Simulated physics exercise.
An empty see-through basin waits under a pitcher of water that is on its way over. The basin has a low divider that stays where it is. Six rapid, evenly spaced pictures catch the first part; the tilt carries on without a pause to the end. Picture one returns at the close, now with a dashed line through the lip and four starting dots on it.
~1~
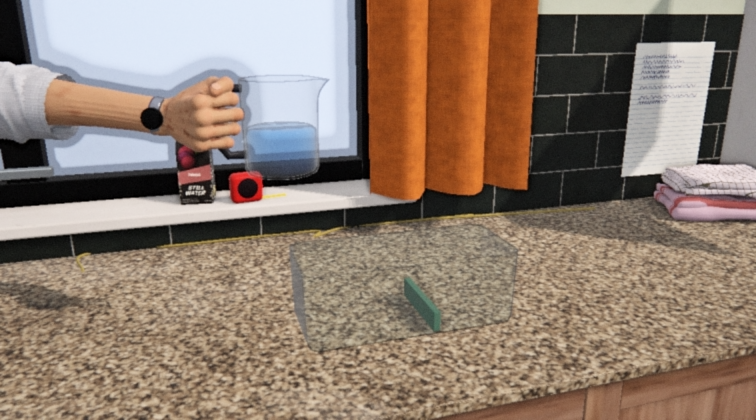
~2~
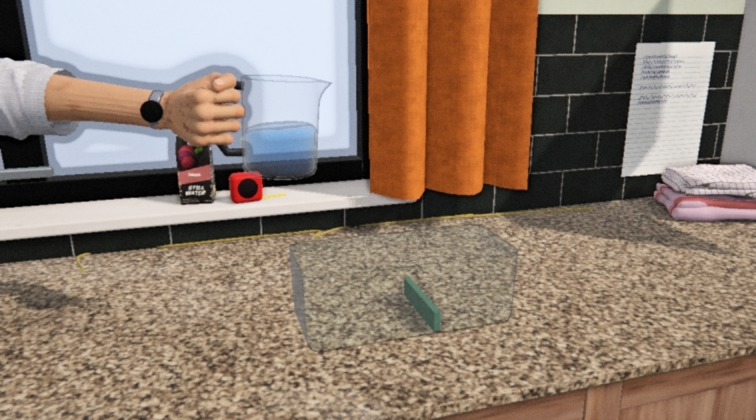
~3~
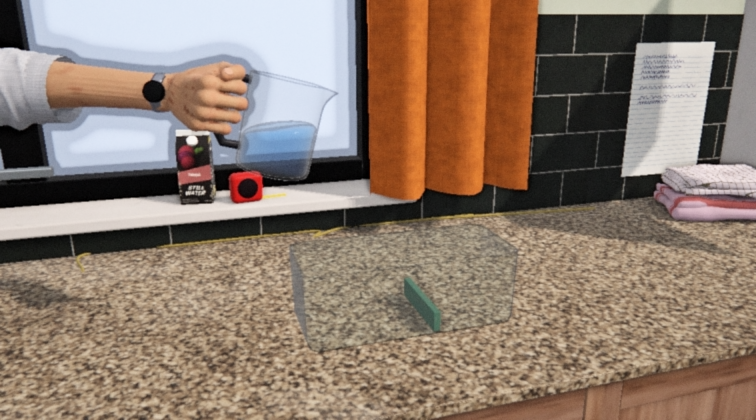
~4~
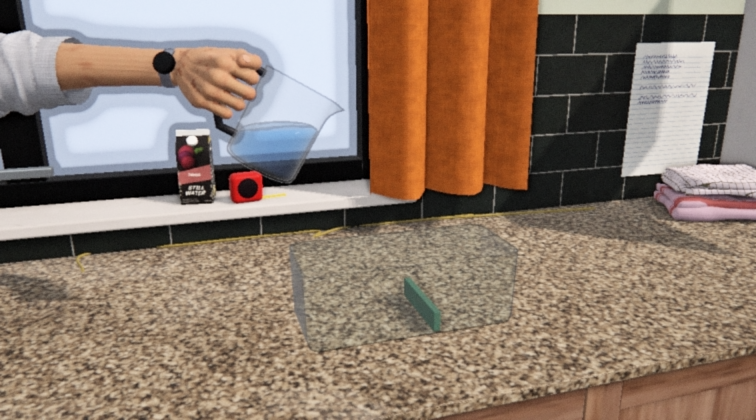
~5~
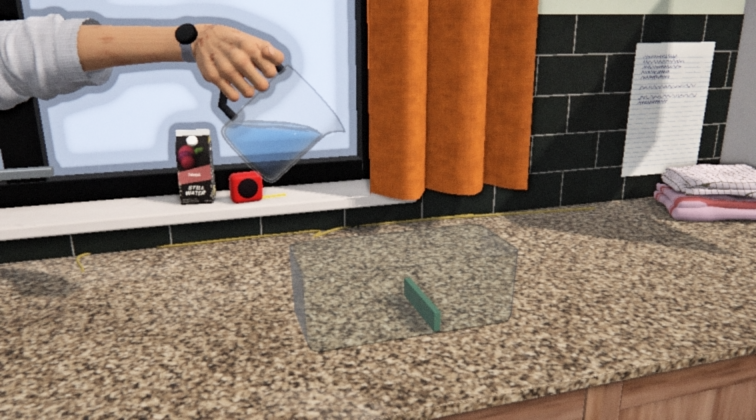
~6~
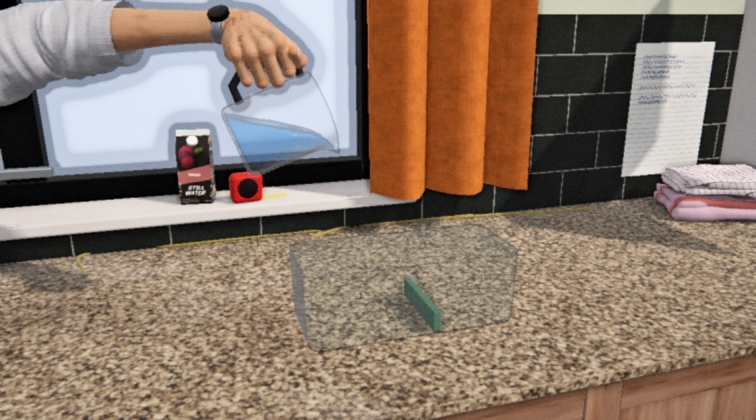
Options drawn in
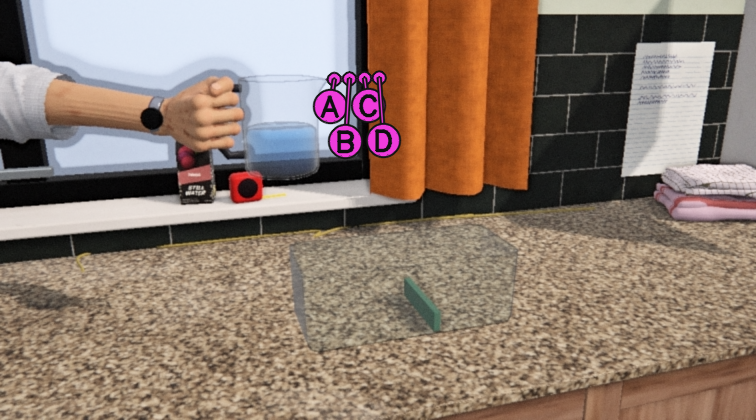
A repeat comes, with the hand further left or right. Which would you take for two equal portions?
Take D.
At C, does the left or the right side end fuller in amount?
The left one.
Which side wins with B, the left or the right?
More ends on the left.
On the marked copy, A at (334, 79); B at (349, 78); C at (364, 78); D at (379, 77).
Choosing A, about 78 % ends left of the wall and 13 % right of it; 9 % is lost outside.
Choosing B, about 84 % ends left of the wall and 8 % right of it; 8 % is lost outside.
Choosing C, about 79 % ends left of the wall and 10 % right of it; 11 % is lost outside.
Choosing D, about 58 % ends left of the wall and 39 % right of it; 3 % is lost outside.
